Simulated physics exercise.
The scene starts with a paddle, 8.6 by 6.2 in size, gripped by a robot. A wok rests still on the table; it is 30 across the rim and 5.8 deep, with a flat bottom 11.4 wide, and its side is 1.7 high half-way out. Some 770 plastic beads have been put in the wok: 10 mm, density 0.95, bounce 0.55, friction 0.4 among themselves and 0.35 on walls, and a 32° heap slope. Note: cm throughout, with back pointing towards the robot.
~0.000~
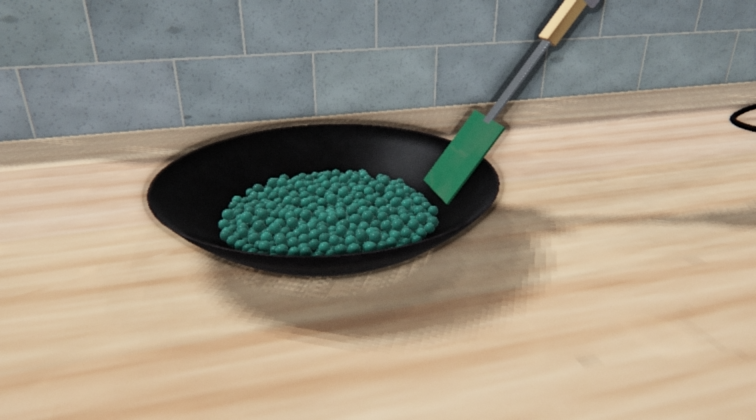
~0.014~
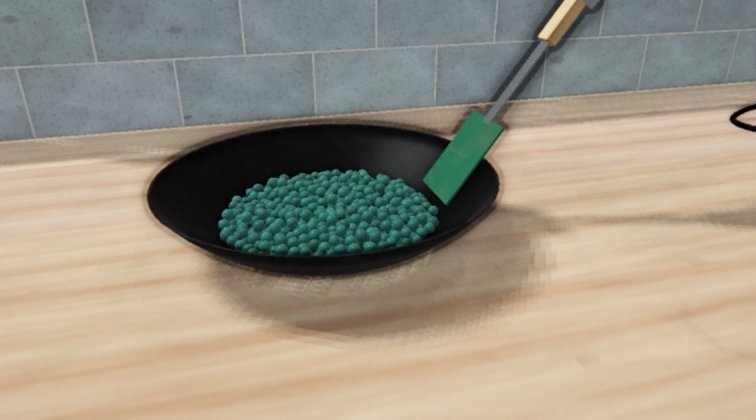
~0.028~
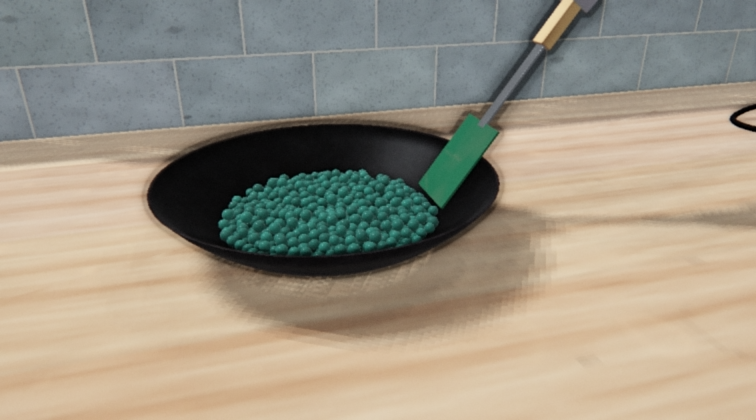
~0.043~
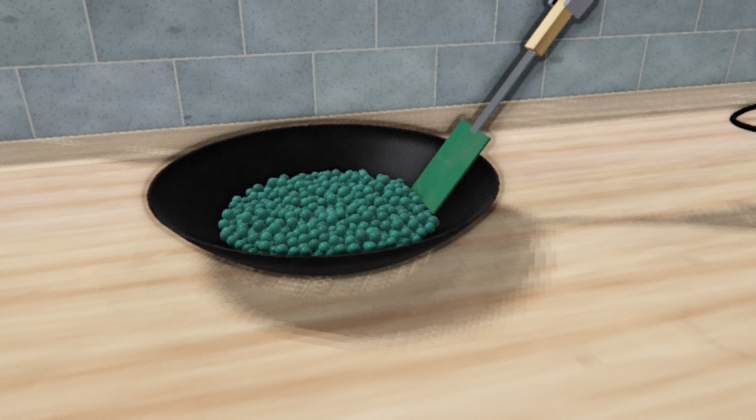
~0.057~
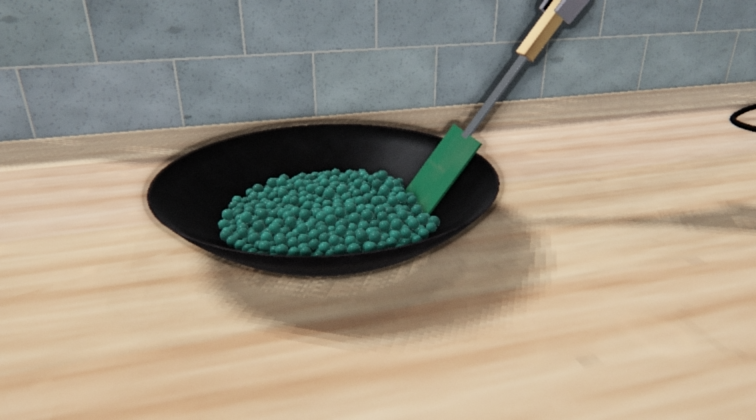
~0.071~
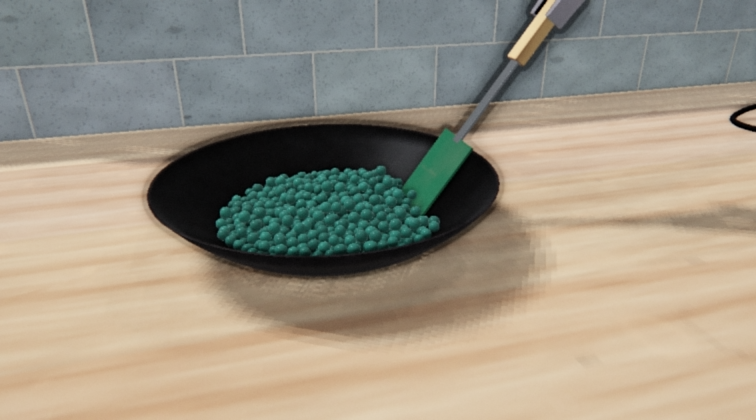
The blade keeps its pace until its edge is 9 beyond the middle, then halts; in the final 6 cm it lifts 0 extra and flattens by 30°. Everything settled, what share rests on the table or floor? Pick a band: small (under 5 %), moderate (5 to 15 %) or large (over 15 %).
The share is small, under 5 %.
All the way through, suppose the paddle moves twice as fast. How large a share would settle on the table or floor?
Estimated share: Some 10 %.
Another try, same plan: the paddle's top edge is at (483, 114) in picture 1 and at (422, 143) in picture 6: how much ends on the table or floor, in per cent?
Some 10 percent ends up on the table or floor.
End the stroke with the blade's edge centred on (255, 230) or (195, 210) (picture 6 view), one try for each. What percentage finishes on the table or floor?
0 % and 10 %.
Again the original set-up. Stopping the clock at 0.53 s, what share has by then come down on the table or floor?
About 0 per cent.
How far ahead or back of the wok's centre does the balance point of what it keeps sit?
Ahead, by around 4.0 cm.
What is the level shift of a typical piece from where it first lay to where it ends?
I'd estimate close to 3 centimetres.
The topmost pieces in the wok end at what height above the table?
Some 6.5 cm above the table.
After 0.17 s, sloping 53°, highest piece 4 above the table; 767 in the wok.
After 0.28 s, sloping 44°, highest piece 5 above the table; 767 in the wok.
After 0.53 s, sloping 23°, highest piece 7 above the table; 764 in the wok, 3 on the table or floor.
After 1.58 s, sloping 23°, highest piece 6 above the table; 764 in the wok, 3 on the table or floor.
At rest, 764 in the wok, 3 on the table or floor. That is 0 % on the table or floor.
